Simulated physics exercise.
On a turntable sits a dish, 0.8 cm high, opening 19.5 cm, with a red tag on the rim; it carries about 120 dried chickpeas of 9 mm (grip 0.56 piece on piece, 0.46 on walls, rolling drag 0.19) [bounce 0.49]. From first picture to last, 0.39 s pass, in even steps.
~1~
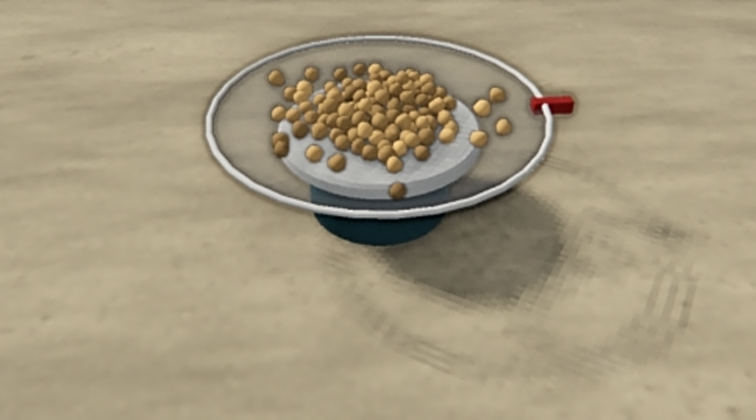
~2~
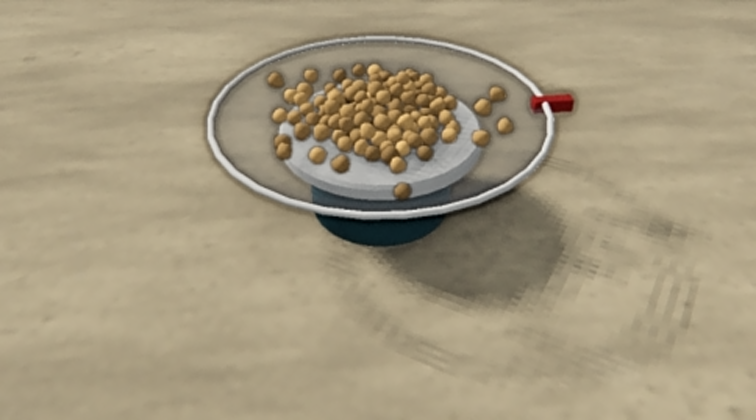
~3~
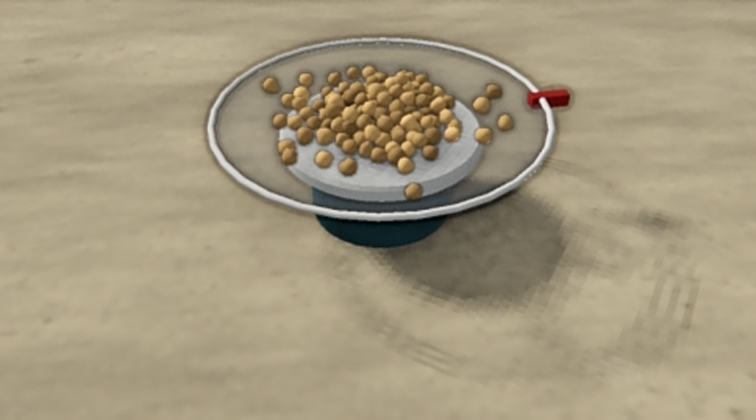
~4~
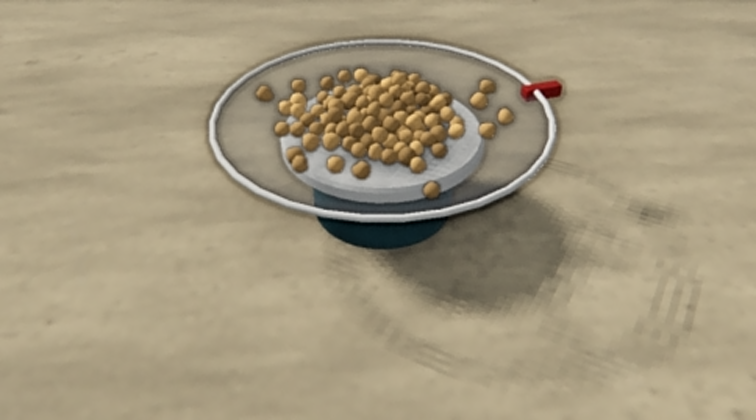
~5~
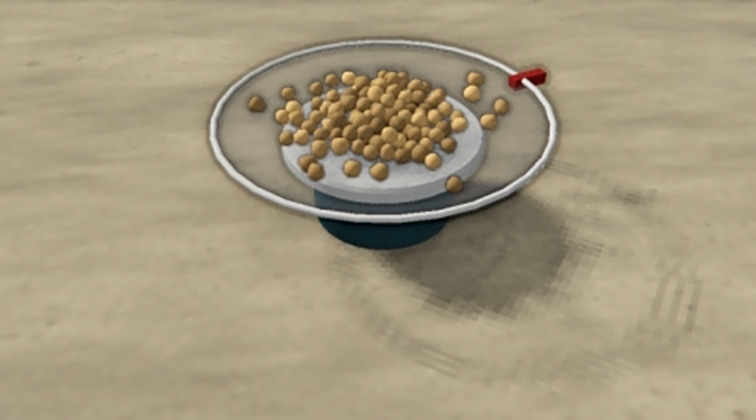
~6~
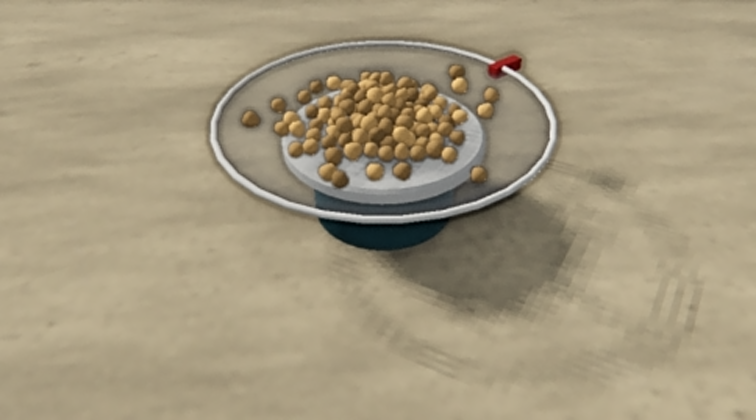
On a sandy surface, a clear round dish of chickpeas with a red tag turns counterclockwise.
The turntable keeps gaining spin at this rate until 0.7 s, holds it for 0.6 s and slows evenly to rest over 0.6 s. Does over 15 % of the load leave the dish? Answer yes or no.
Share that leaves it, set against 15 %: No.
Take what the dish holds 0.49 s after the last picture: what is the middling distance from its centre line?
About 3.0 cm.
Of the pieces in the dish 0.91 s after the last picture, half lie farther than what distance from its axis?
Some 3.0 cm.
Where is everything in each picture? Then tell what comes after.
The first picture shows dish at (379, 215); turned 0 degrees, tag at (553, 103); top of the load at (411, 76).
The second picture shows dish at (381, 215); turned 1 degrees, tag at (553, 101); top of the load at (312, 76).
The third picture shows dish at (381, 217); turned 5 degrees, tag at (549, 96); top of the load at (408, 79).
The fourth picture shows dish at (383, 218); turned 12 degrees, tag at (542, 88); top of the load at (414, 80).
The fifth picture shows dish at (383, 219); turned 22 degrees, tag at (528, 77); top of the load at (393, 80).
The sixth picture shows dish at (384, 219); turned 34 degrees, tag at (505, 64); top of the load at (386, 80).
Then, 0.49 s after the last picture, dish 100 %; middle of the pieces not yet landed near (386, 115).
Then, 0.91 s after the last picture, dish 100 %; middle of the pieces not yet landed near (382, 114).
Then, 1.29 s after the last picture, dish 100 %; middle of the pieces not yet landed near (381, 116).
Then, 1.66 s after the last picture, dish 100 %; middle of the pieces not yet landed near (381, 116).
In the end, dish 100 %.
